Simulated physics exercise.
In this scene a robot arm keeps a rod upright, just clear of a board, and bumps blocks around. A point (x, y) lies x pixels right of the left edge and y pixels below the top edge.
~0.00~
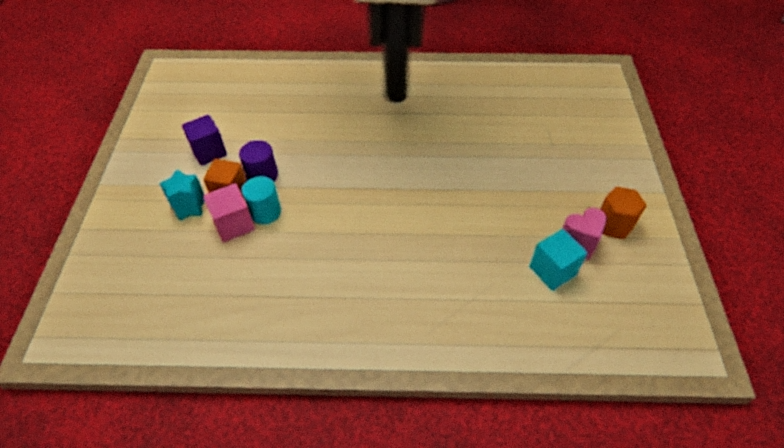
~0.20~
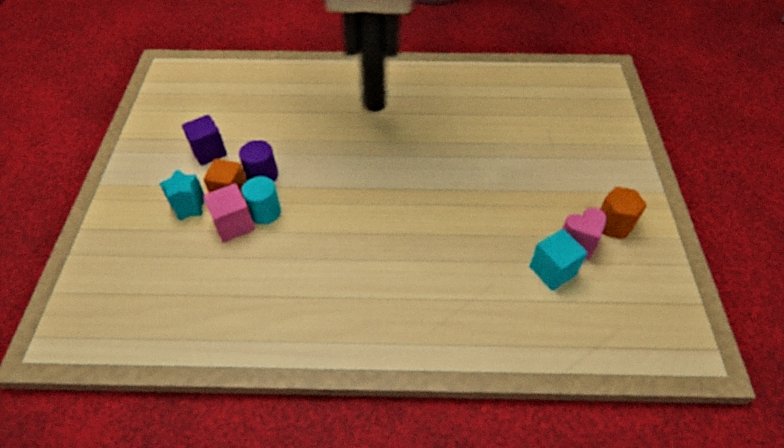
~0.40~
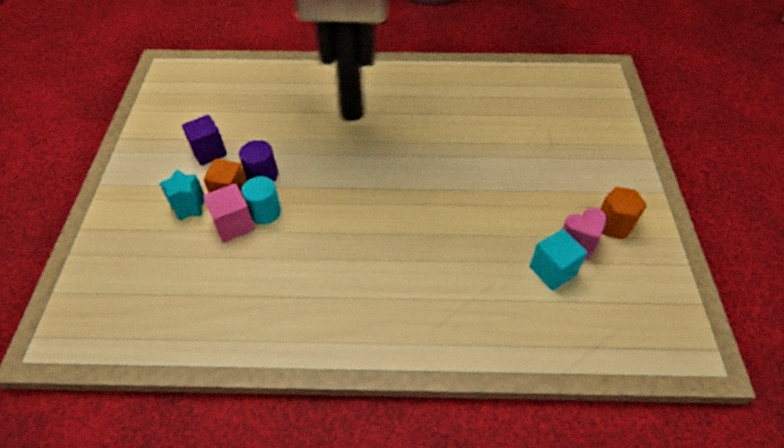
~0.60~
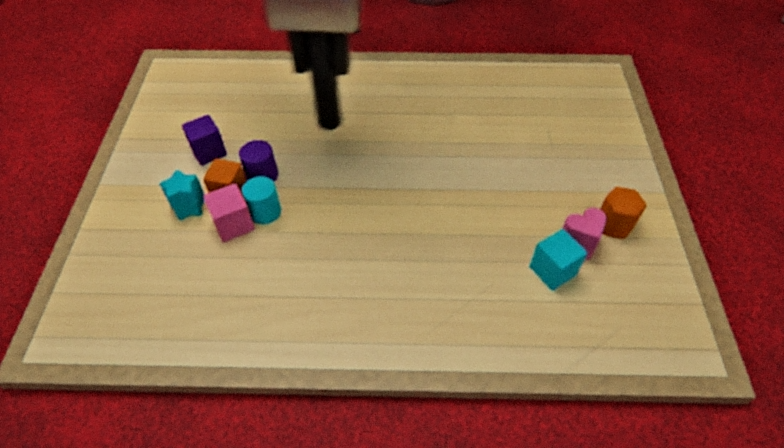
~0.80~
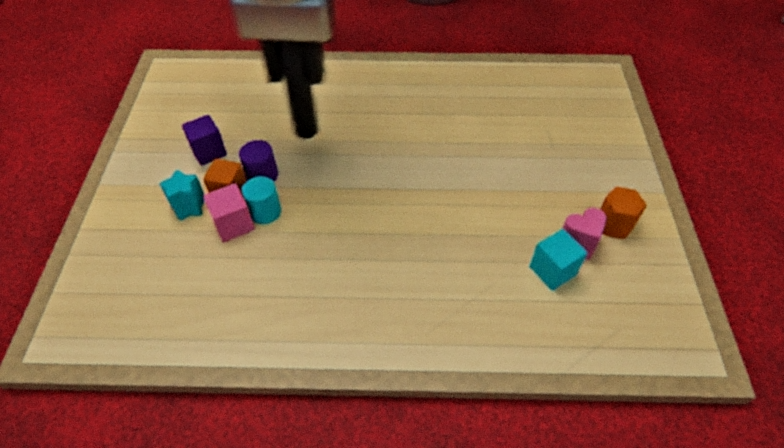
A dark robotic rod moved steadily left and a little nearer over a wooden board, drawing close to a cluster of purple, orange, pink and turquoise blocks, while all the blocks stayed still.
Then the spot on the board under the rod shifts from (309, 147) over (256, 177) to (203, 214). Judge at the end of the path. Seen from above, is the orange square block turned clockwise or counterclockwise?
Overhead view: Clockwise.
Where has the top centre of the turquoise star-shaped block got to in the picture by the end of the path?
Near (154, 191).
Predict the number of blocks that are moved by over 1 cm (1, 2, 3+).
It shifts three blocks or more.
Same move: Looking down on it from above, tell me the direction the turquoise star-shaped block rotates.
Viewed from above, clockwise.
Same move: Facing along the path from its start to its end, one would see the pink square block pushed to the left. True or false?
The claim holds.
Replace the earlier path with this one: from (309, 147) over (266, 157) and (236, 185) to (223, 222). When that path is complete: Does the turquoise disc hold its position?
It seems not.
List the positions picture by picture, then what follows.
The first frame shows rod tip (396, 95); block tops, turquoise star-shaped block (178, 182); orange square block (222, 170); pink square block (225, 200); purple disc (255, 151).
The second frame shows rod (375, 104); blocks unchanged.
The third frame shows rod (352, 113); blocks unchanged.
The fourth frame shows rod (330, 122); blocks unchanged.
The fifth frame shows rod (306, 131); turquoise star-shaped block (178, 182); orange square block (222, 170); pink square block (225, 200); purple disc (255, 151).
On the path given first. One third of the way, rod (269, 151); orange square block (213, 176), turned 15° clockwise; purple disc (244, 159).
Two thirds of the way, rod (231, 173); turquoise star-shaped block (156, 190), turned 30° clockwise; orange square block (181, 204), turned 65° clockwise; pink square block (219, 216), turned 15° anticlockwise; purple disc (214, 187).
At the end, rod (196, 199); turquoise star-shaped block (154, 191), turned 40° clockwise; orange square block (159, 229), turned 120° clockwise; pink square block (222, 230), turned 25° anticlockwise; purple disc (194, 215).
